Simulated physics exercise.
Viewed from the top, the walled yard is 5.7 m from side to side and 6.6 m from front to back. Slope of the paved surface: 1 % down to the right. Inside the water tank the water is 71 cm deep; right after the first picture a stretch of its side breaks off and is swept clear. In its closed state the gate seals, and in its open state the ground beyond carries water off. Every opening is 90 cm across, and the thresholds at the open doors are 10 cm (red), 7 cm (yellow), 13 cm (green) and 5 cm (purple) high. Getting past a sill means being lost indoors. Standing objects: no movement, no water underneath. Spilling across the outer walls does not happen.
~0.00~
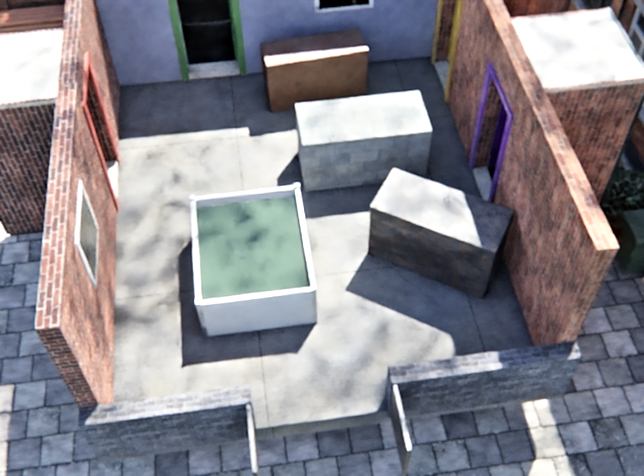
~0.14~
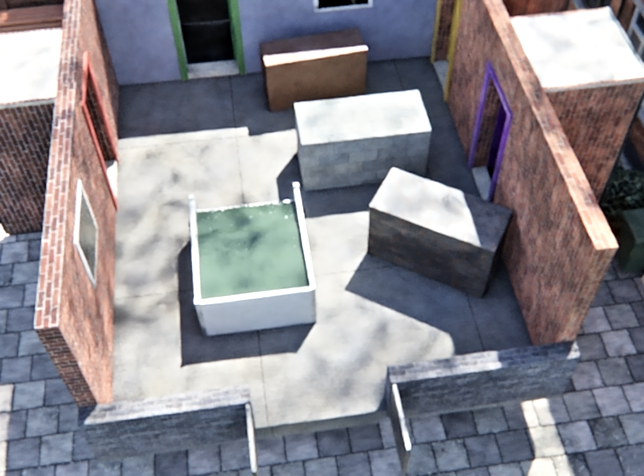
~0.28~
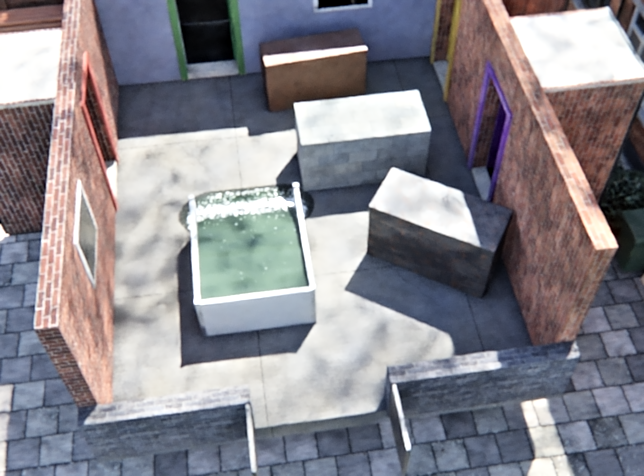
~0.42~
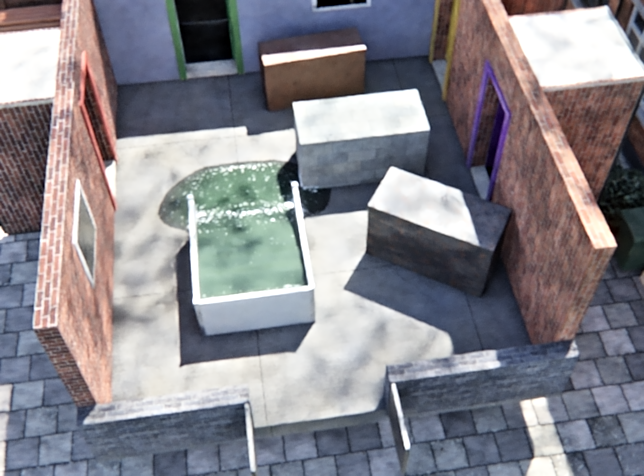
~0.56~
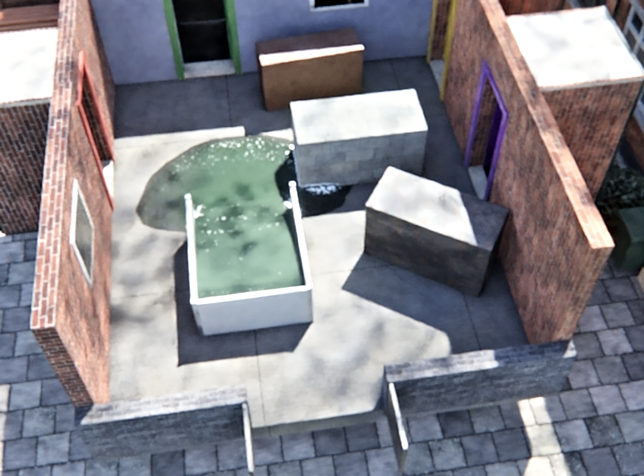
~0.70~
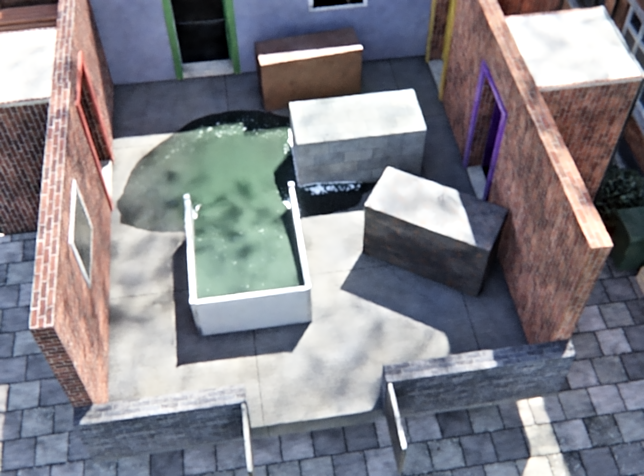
Green water pours from the far side of a white tank and spreads across the walled yard.
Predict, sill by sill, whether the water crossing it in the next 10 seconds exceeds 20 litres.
My prediction: At the red door it is 20 litres or less; at the yellow door it is above 20 litres; at the green door it is above 20 litres; at the purple door it is above 20 litres.
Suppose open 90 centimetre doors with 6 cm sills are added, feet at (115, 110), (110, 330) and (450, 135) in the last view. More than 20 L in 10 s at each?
First doorway gets there, second falls short, third gets there.
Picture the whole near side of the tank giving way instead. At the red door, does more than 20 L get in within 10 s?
So for red: No.
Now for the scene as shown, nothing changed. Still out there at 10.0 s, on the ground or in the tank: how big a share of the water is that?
That would be close to 80 per cent.
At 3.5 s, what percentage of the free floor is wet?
Roughly 55 % of the floor is wet.
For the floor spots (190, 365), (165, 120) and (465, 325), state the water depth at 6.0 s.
Around 0 cm, 6 cm and 0 cm.
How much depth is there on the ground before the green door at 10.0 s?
It averages close to 4.0 centimetres.
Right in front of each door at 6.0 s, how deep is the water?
In centimetres, the red door has 6, the yellow door 12, the green door 7 and the purple door 6.
After 1.4 s water covers 35 % of the floor and is deepest (36 cm) near (274, 115); red door 8 cm at the sill, 0 L in, yellow door not reached, green door 24 cm at the sill, 22 L in, purple door not reached.
After 2.2 s water covers 50 % of the floor and is deepest (36 cm) near (145, 86); red door 7 cm at the sill, 0 L in, yellow door not reached, green door 33 cm at the sill, 113 L in, purple door 8 cm at the sill, 0 L in.
After 3.5 s water covers 55 % of the floor and is deepest (23 cm) near (237, 77); red door 5 cm at the sill, 0 L in, yellow door 14 cm at the sill, 12 L in, green door 22 cm at the sill, 228 L in, purple door 7 cm at the sill, 5 L in.
After 6.0 s water covers 65 % of the floor and is deepest (14 cm) near (383, 126); red door 6 cm at the sill, 1 L in, yellow door 12 cm at the sill, 58 L in, green door 7 cm at the sill, 250 L in, purple door 6 cm at the sill, 9 L in.
After 10.0 s water covers 90 % of the floor and is deepest (12 cm) near (476, 207); red door 2 cm at the sill, 1 L in, yellow door 8 cm at the sill, 90 L in, green door 4 cm at the sill, 250 L in, purple door 12 cm at the sill, 46 L in.
